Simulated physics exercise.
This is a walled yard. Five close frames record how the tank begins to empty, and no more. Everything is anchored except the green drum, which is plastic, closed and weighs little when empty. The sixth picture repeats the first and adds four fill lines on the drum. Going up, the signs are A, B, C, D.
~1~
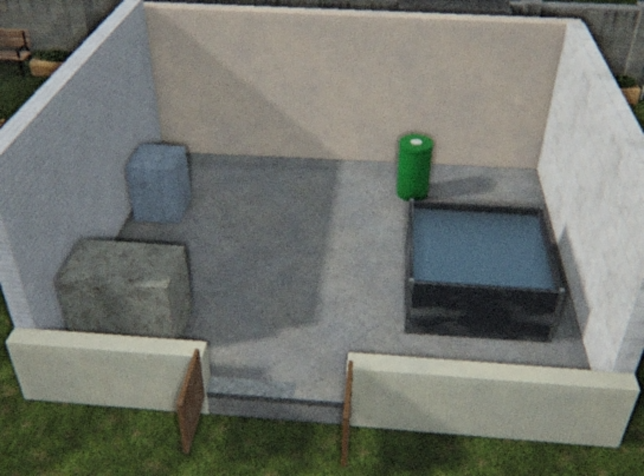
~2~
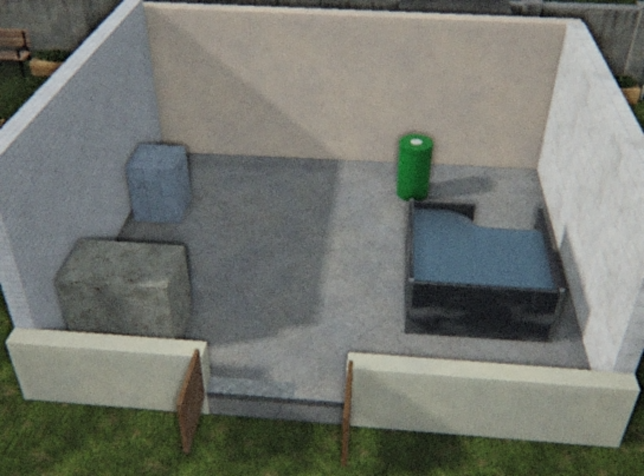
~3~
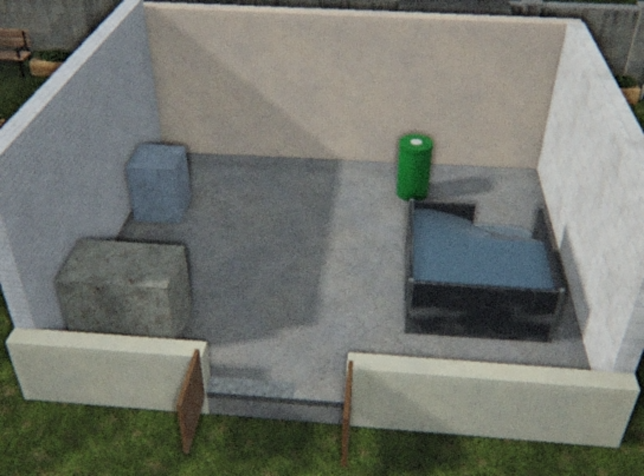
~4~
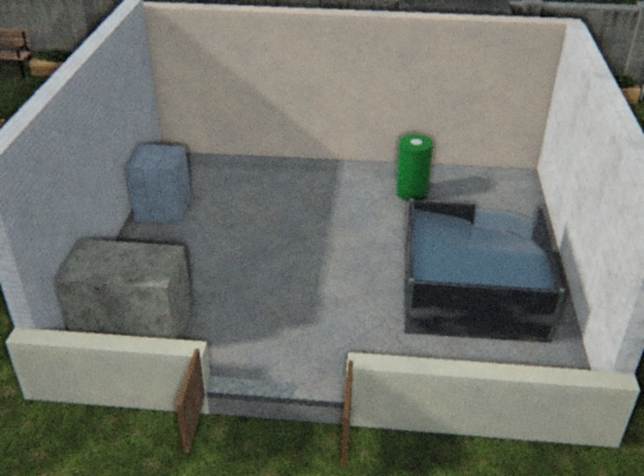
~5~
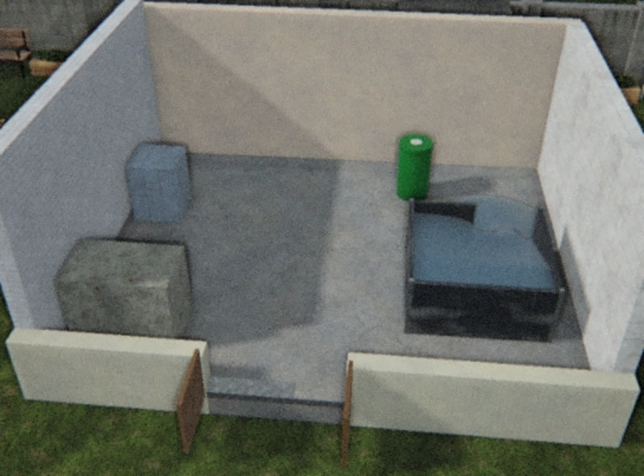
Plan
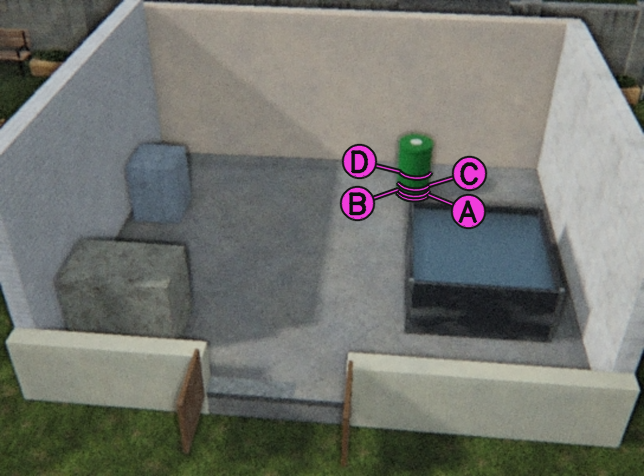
Water in the dark tank of a walled yard sloshes and dips beneath the rim.
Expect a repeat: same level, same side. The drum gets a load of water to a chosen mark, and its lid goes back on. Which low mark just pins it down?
D will do.
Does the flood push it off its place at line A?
Yes, it does.
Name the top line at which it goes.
That is line C.
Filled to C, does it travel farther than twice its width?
No.
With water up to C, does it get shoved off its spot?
Yes, it does.
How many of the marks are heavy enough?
One.
In magenta, A at (413, 199); B at (413, 196); C at (413, 190); D at (415, 178); from the bottom up A, B, C, D.
Choosing A, it is pushed about 4 times its own width away.
Choosing B, it is pushed about twice its own width away.
Choosing C, it is pushed about half its own width away.
Choosing D, it does not move.
